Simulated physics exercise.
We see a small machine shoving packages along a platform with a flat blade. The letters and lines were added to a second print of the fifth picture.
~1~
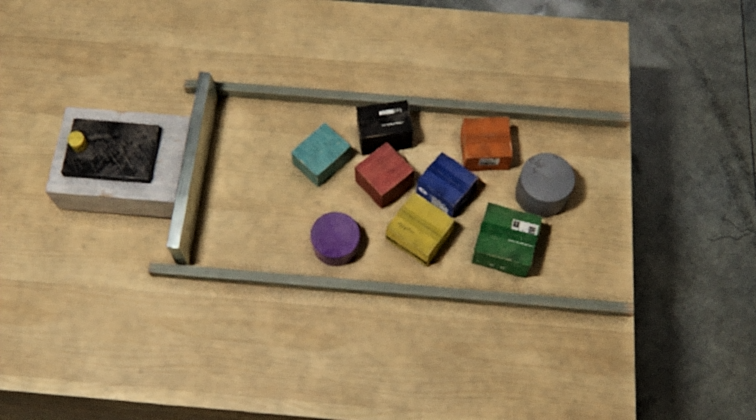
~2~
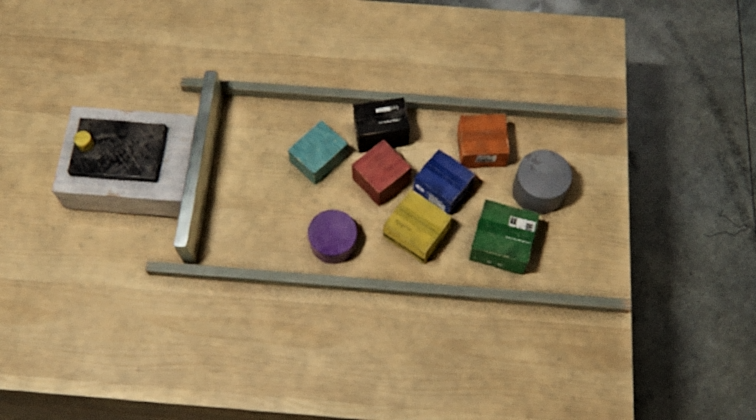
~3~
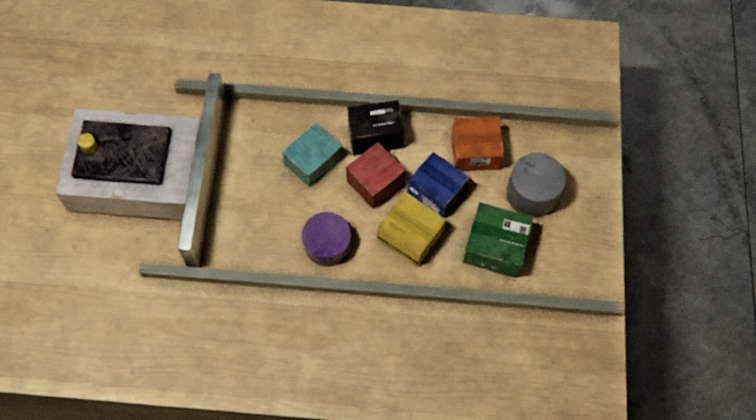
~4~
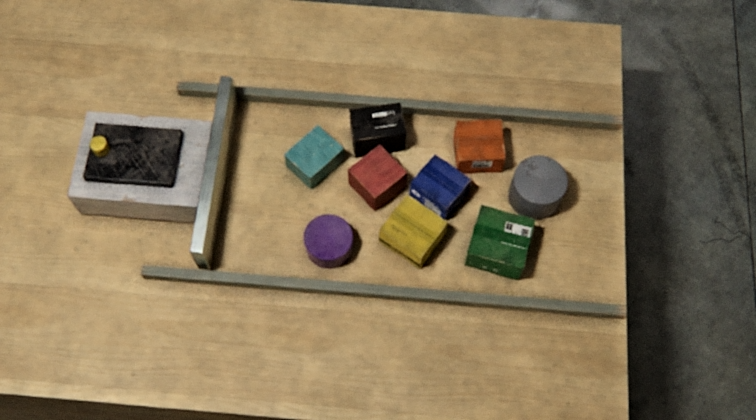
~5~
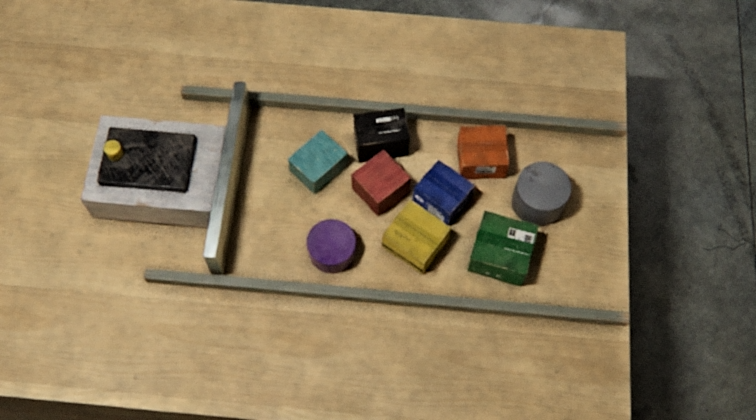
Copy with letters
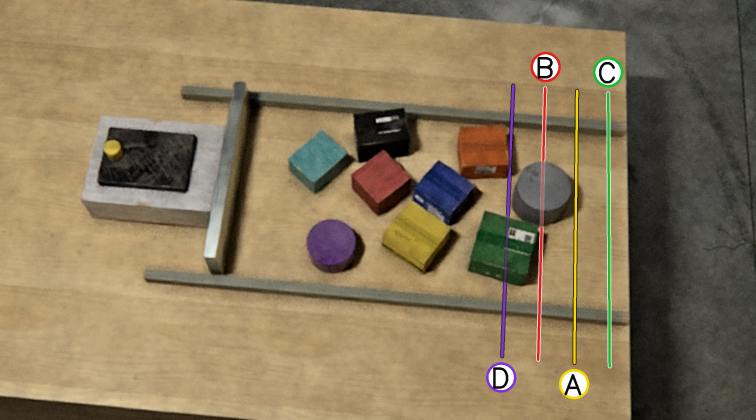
The clip opens on a wooden platform where a small grey machine sits at the left behind a flat blade, with colourful boxes and rounded containers spread between two rails. The machine then pushes the blade slightly to the right, narrowing the gap to the items, which stay untouched and keep their arrangement.
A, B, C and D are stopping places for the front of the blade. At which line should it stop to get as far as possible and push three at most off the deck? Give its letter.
B is the last line within the limit.
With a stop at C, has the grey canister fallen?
By then, yes.
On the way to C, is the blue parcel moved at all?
Yes.
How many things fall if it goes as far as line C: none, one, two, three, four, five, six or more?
Six or more.
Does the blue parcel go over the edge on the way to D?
No.
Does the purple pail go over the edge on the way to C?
Yes.
On the marked copy, A at (576, 218); B at (542, 215); C at (609, 221); D at (508, 212).
Taking B. A third of the way, robot (267, 169); black parcel (414, 138); purple pail (364, 250).
Two thirds of the way, robot (382, 179); grey canister (588, 202); green box (580, 254).
When it is over, robot (472, 187); green box over the edge; grey canister over the edge; three fallen.
As for the rest, A drops five; C drops nine; D is within the limit but short.
